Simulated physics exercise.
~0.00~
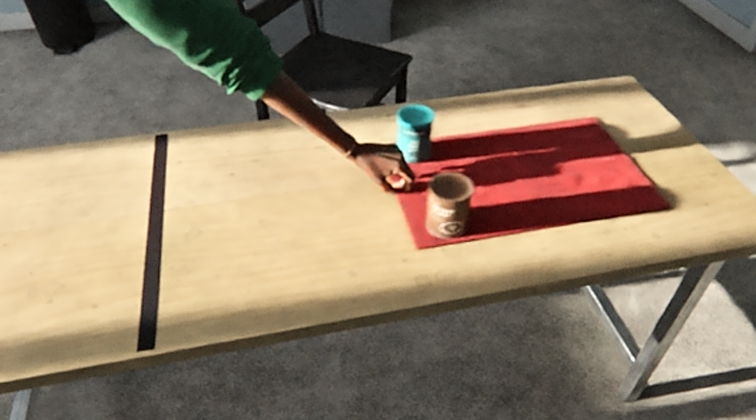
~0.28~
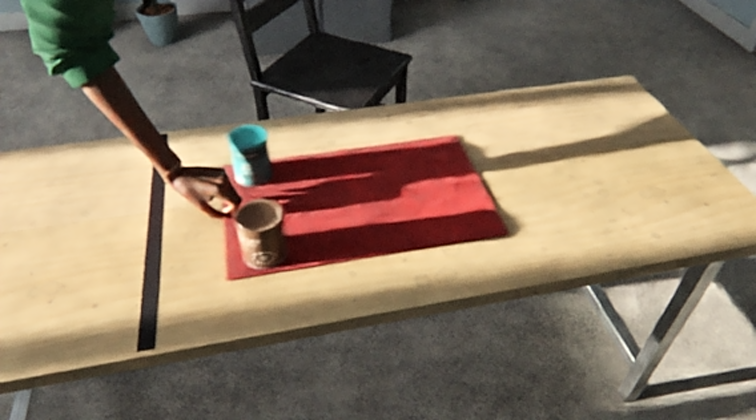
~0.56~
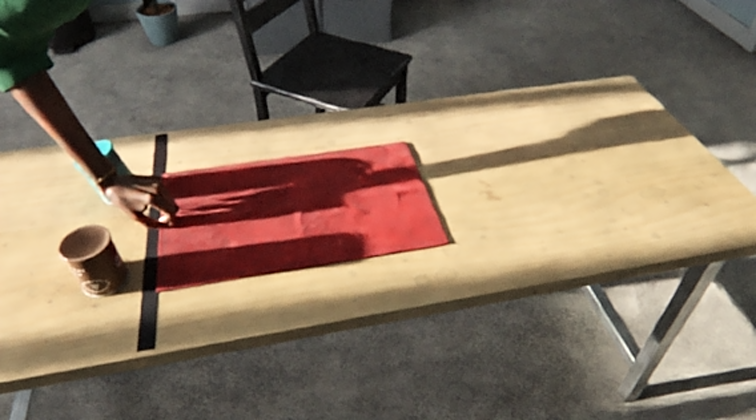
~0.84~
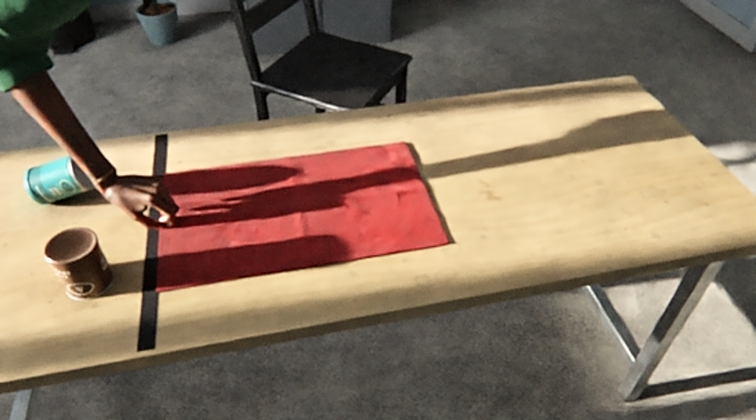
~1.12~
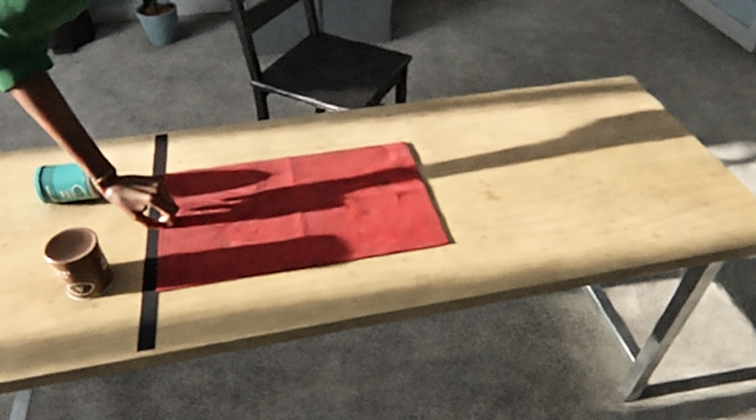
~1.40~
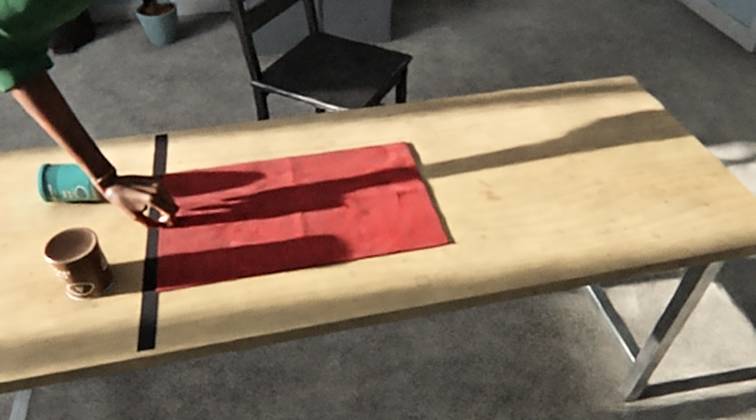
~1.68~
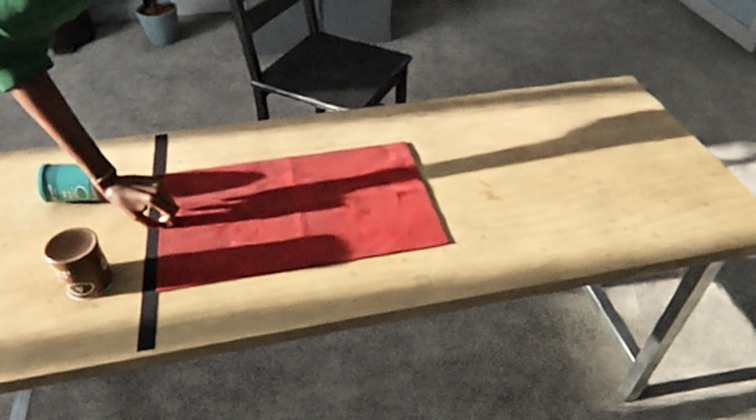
At a wooden table, a hand dragged a red cloth left with a turquoise tin and a brown tin on it, then stopped at the black tape; both tins slid off ahead, the turquoise one toppling onto its side and the brown one staying upright.
